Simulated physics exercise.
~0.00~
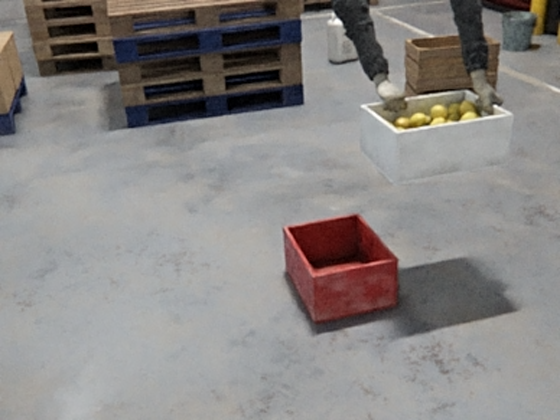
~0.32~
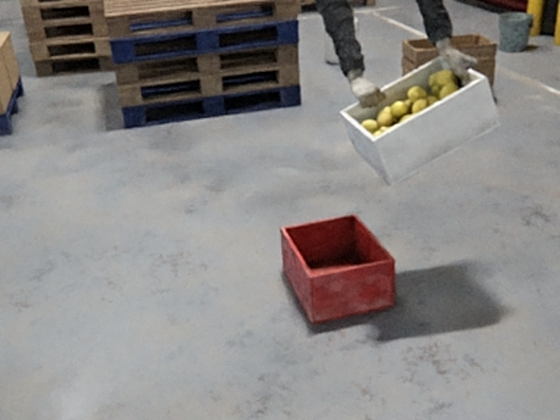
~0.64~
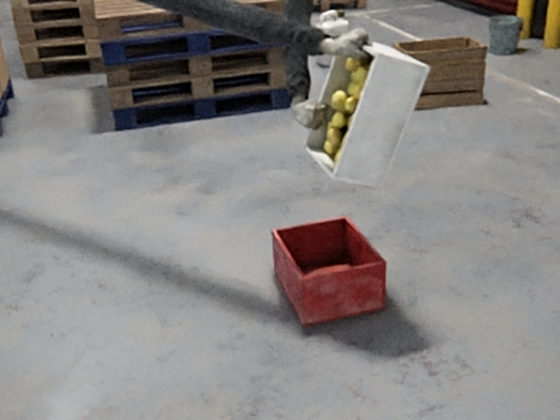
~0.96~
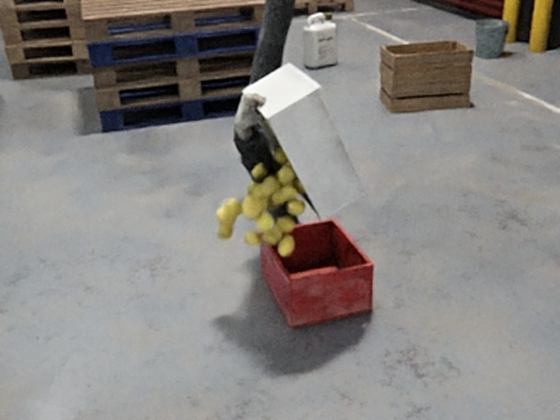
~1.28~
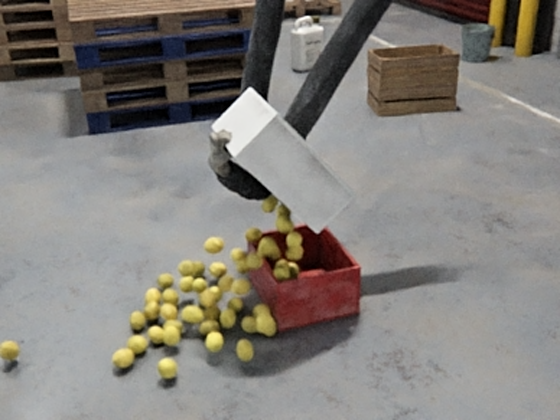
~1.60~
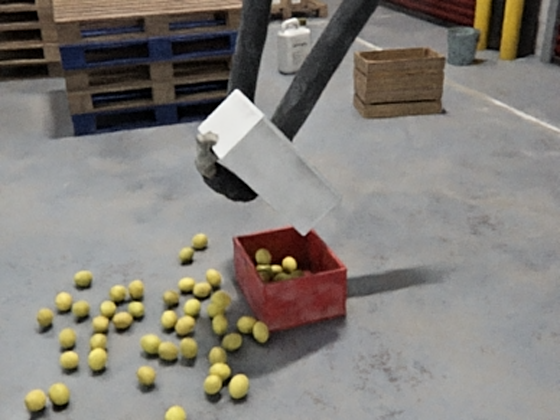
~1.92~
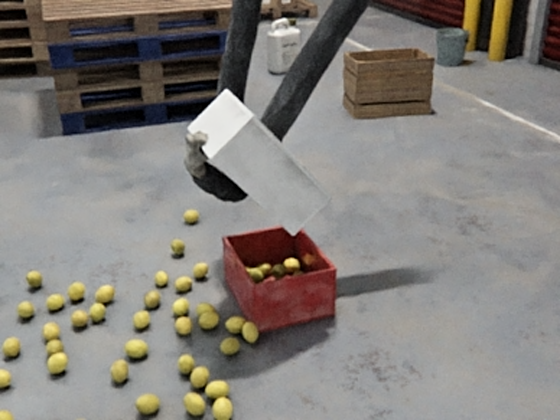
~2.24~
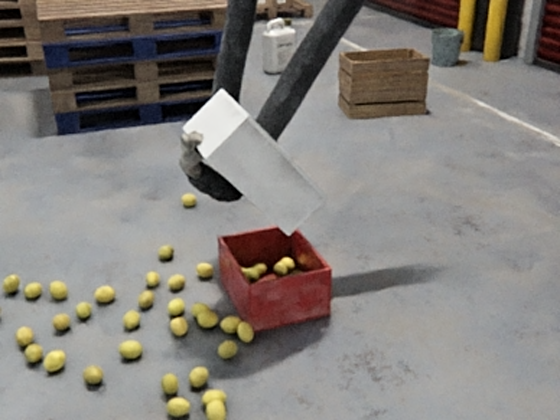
In this clip, a person's gloved hands lift a white box of lemons and tip it steeply over an empty red box on a concrete floor. Lemons pour out, some landing inside, but most spill and roll left, ending scattered across the floor as the emptied box stays tilted.
